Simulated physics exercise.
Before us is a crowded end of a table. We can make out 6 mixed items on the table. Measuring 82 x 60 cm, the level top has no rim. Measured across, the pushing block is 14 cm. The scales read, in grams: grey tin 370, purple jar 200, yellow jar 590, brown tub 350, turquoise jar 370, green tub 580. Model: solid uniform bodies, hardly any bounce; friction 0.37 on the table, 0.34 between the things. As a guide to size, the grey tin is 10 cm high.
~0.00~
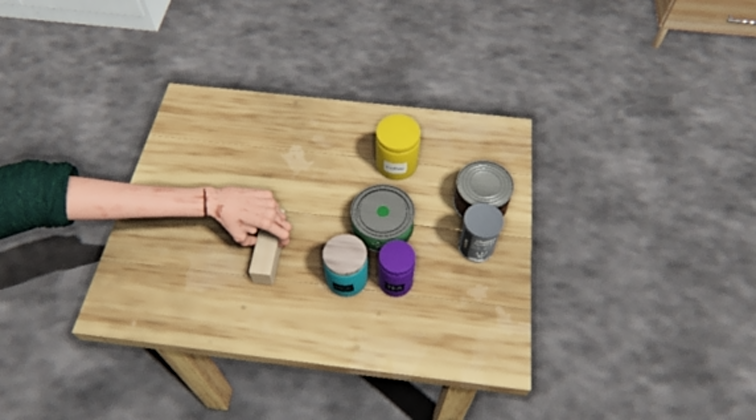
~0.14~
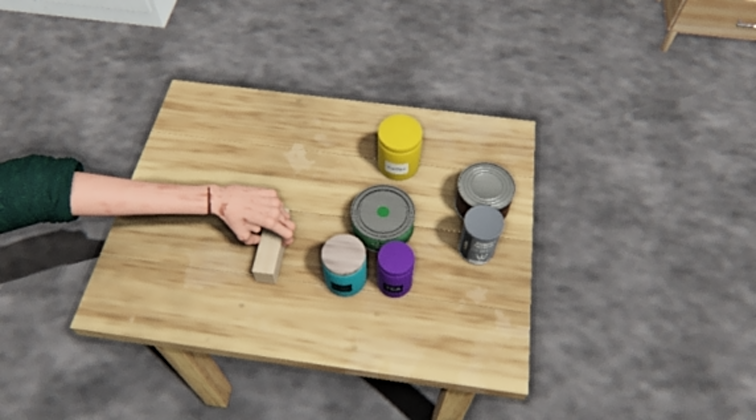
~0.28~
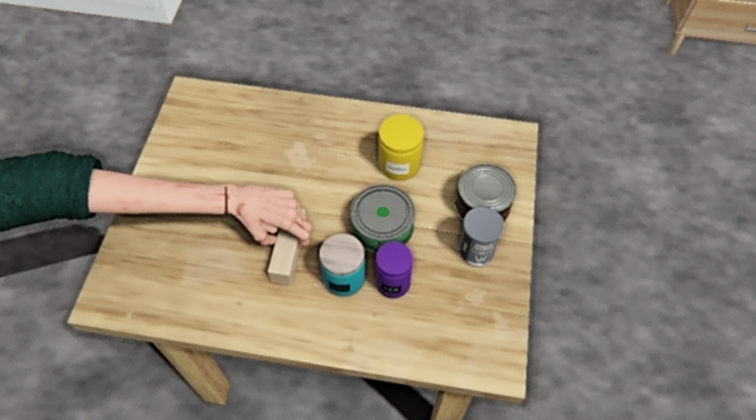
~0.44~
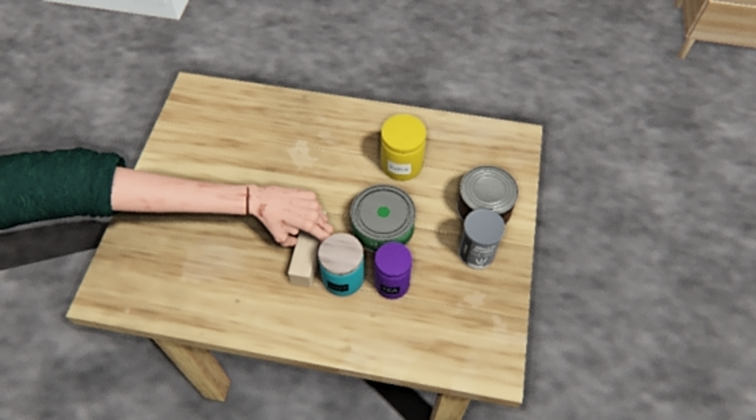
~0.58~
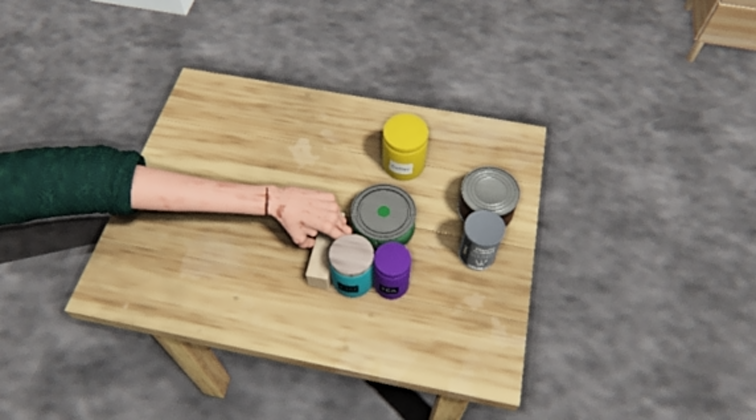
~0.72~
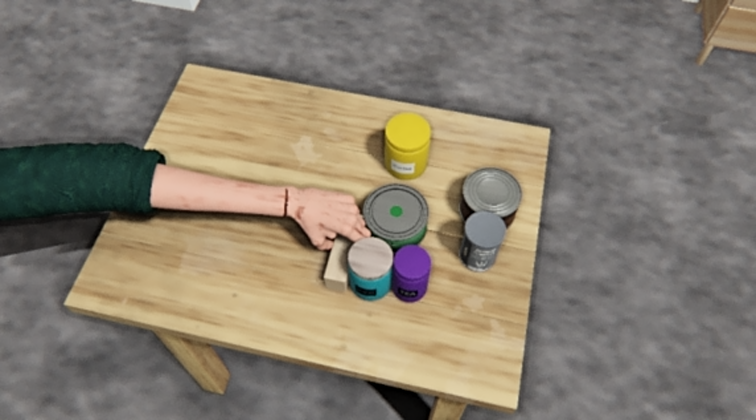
At first, a hand in a green sleeve slides a small wooden block rightward across a table toward a cluster of jars and tubs. The block meets the turquoise jar and nudges it right, close against the purple jar. Then the turquoise jar, purple jar and green tub all shift slightly right.
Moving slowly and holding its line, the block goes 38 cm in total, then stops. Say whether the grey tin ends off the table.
I'd say the grey tin keeps to the table.
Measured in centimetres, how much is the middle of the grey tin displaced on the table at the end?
4 cm.
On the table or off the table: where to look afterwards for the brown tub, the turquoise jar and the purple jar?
Once it all settles, the brown tub stays on its surface, the turquoise jar stays on its surface and the purple jar leaves its surface.
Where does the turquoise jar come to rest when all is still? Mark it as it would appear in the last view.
Near (499, 300).
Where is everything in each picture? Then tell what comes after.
In the first frame, 0 cm of push; grey tin (480, 234); purple jar (396, 269).
In the second frame, 1 cm of push; brown tub (484, 195); turquoise jar (345, 266).
In the third frame, 4 cm of push; green tub (383, 219); purple jar (394, 271).
In the fourth frame, 8 cm of push; yellow jar (403, 148); brown tub (487, 199).
In the fifth frame, 12 cm of push; turquoise jar (352, 267) slid 2 cm; green tub (384, 219).
In the sixth frame, 15 cm of push; grey tin (481, 242); purple jar (411, 274) slid 4 cm.
After 1.22 s, 28 cm of push; purple jar slid 16 cm; turquoise jar slid 18 cm; green tub slid 13 cm.
After 1.92 s, 38 cm of push; purple jar now off the table; grey tin slid 4 cm near (504, 248); turquoise jar slid 28 cm.
By the end (2.4 s), off the table, purple jar; not toppled but over 4 cm from the start, grey tin, brown tub, turquoise jar and green tub; yellow jar in place, give or take 4 cm. Seen from the same camera at the end, grey tin near (504, 248).
